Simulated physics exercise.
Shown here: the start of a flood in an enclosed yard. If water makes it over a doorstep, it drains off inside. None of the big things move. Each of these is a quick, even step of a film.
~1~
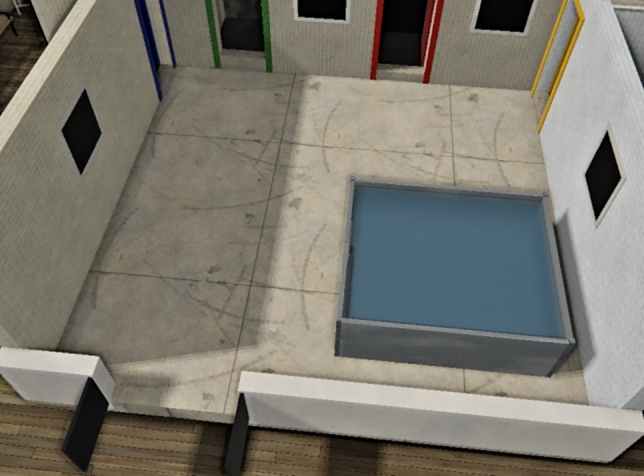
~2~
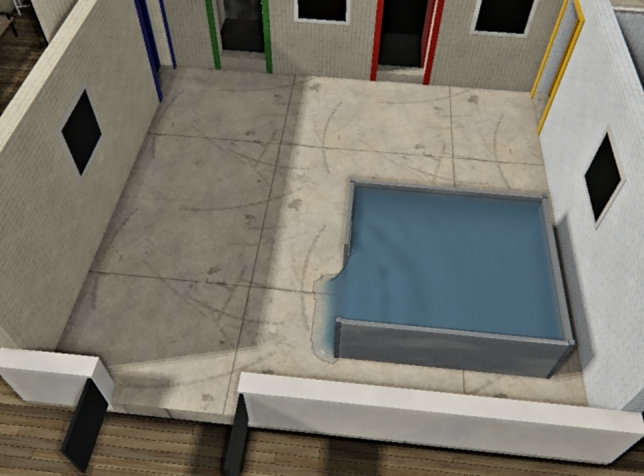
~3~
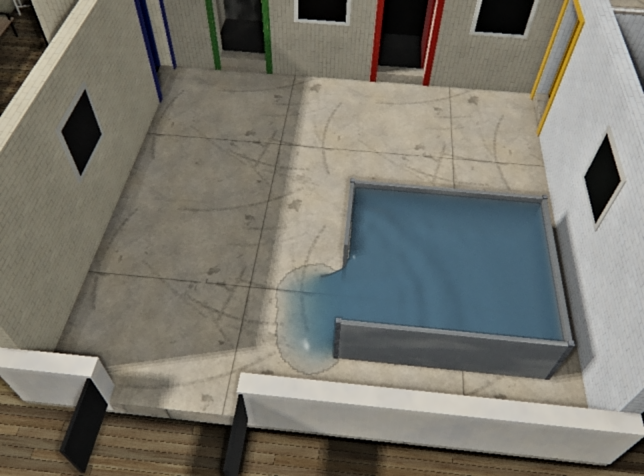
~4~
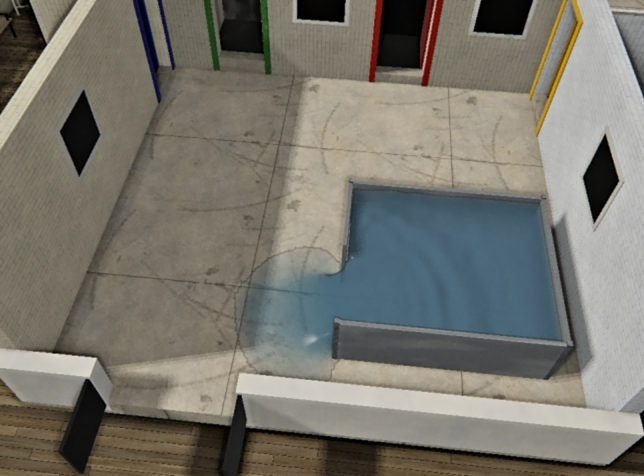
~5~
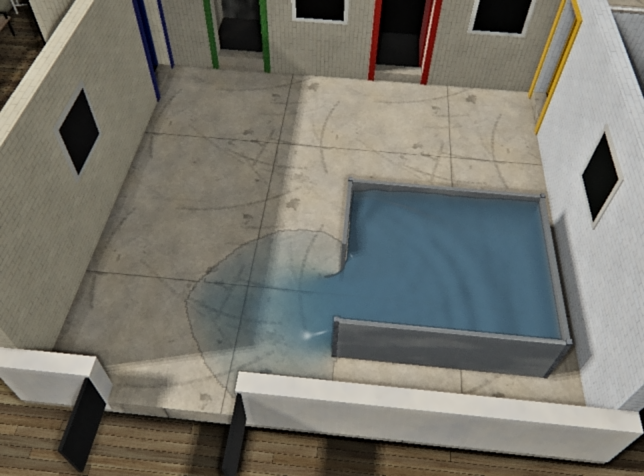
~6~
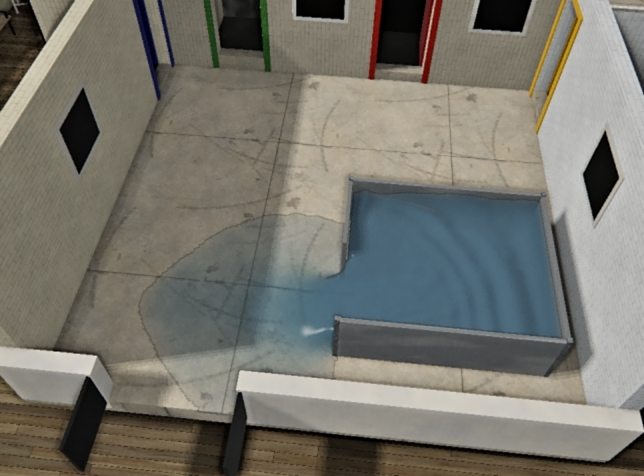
In an enclosed yard, water pouring through a gap in the left side of a tank and spreading leftward across the floor.
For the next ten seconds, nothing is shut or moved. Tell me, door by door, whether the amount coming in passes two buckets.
My prediction: The blue door will most likely exceed two buckets; the green door will most likely not exceed two buckets; the red door will most likely not exceed two buckets; the yellow door will most likely not exceed two buckets.
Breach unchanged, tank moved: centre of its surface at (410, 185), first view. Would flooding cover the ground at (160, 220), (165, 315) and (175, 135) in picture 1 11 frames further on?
Taking the three spots in turn, I'd say drenched, then drenched, then drenched.
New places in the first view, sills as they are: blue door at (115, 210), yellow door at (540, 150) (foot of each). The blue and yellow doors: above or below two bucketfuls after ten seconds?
I'd say blue overflows, while yellow falls short.
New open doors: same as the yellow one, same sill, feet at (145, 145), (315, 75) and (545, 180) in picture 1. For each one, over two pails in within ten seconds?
Taking the new doors in the order given: The first comes up short, the second comes up short, the third comes up short.
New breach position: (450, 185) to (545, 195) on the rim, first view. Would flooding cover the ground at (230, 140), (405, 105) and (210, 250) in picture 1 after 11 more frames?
The first point is spared, the second soaked, the third spared.
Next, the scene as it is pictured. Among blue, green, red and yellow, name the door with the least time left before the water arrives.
Go with the blue door.
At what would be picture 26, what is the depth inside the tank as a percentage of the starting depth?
Estimate: Around 48 %.
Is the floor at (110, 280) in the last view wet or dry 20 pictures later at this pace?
That spot would be soaked.
A moment on, water covers 30 % of the floor; the blue door not reached, the green door not reached, the red door not reached, the yellow door not reached.
Next, water covers 35 % of the floor; the blue door not reached, the green door not reached, the red door not reached, the yellow door not reached.
Then, water covers 45 % of the floor; the blue door wet at the sill, nothing in, the green door not reached, the red door not reached, the yellow door not reached.
Later, water covers 70 % of the floor; the blue door over two buckets in, the green door wet at the sill, nothing in, the red door wet at the sill, nothing in, the yellow door not reached.
In the end, water covers 95 % of the floor; the blue door far over two buckets in, the green door wet at the sill, nothing in, the red door wet at the sill, nothing in, the yellow door wet at the sill, nothing in.
